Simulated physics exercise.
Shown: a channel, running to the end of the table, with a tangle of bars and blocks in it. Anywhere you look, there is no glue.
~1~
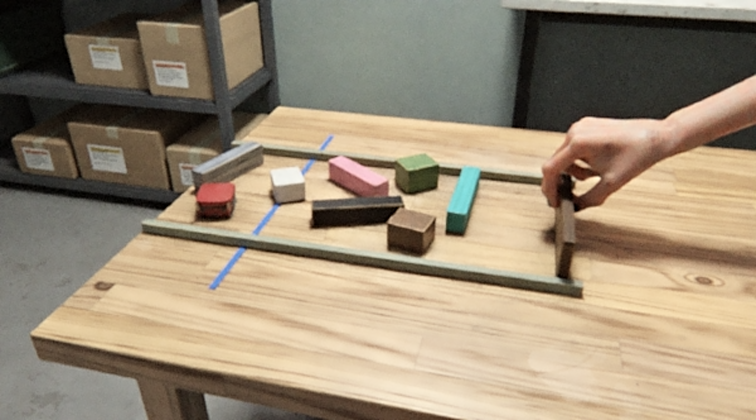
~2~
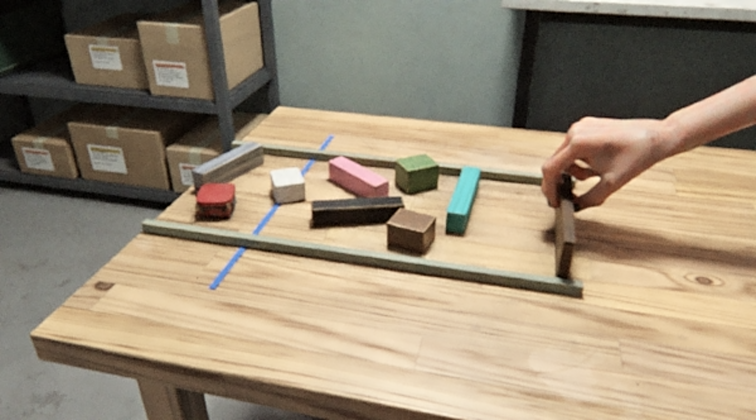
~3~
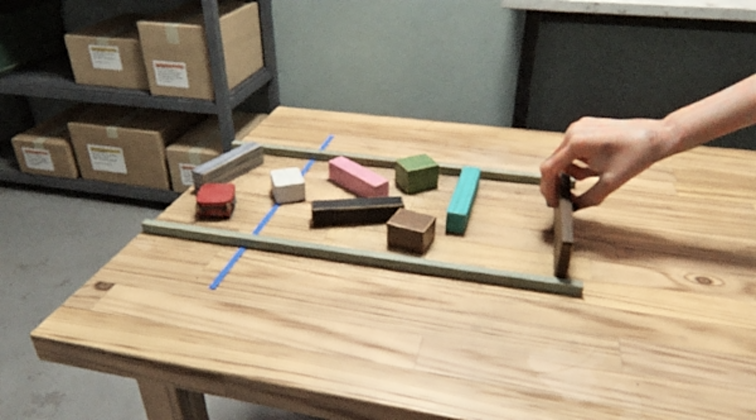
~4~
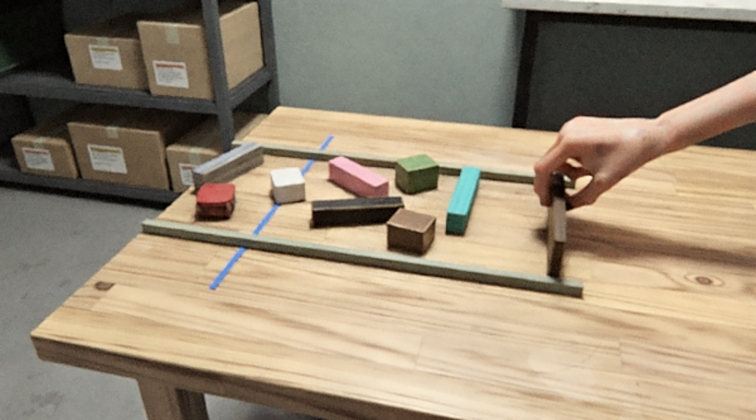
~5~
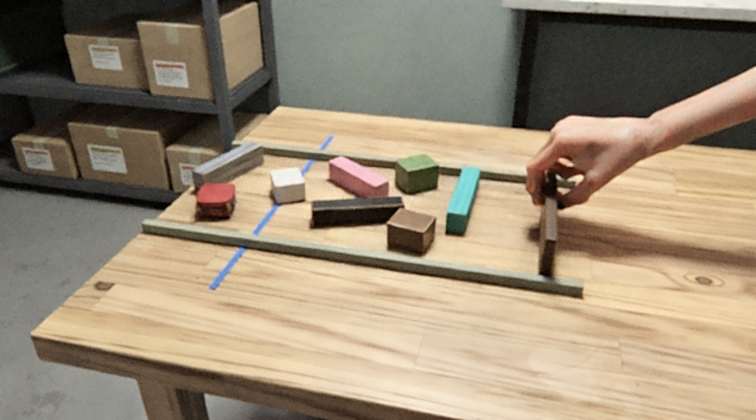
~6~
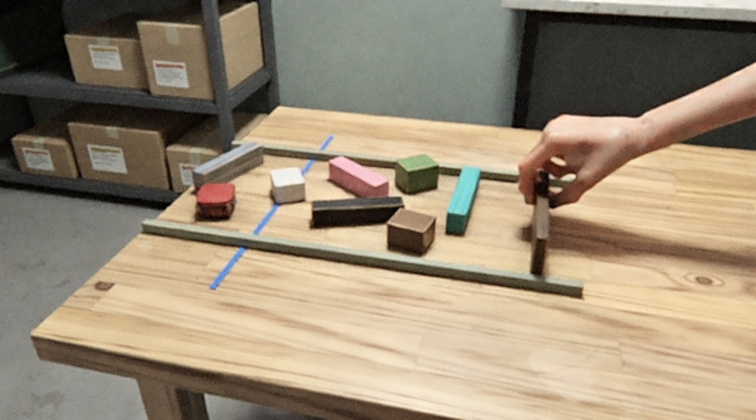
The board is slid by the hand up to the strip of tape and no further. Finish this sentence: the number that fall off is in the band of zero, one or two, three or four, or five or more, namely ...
Namely zero.
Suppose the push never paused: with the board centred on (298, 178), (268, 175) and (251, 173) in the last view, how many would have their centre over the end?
In order, that gives 0, then 1, then 2.
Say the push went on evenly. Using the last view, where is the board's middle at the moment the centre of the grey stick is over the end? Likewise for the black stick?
Approx. (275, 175) for the first, approx. (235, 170) for the second.
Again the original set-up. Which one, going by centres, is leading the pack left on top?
The grey stick.
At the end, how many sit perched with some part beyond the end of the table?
Things overhanging at the end: 0.
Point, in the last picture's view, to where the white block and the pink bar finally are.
In the last view, the middles sit near (233, 181) and near (251, 169).
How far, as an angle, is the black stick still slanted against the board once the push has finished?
The angle is some 35°.
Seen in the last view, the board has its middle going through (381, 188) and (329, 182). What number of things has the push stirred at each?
Tally: 5; 7.
Soon after, none off yet; grey stick at rest near (230, 167); red case at rest near (217, 202); white block at rest near (288, 185).
In the end, the number that fall off is zero.
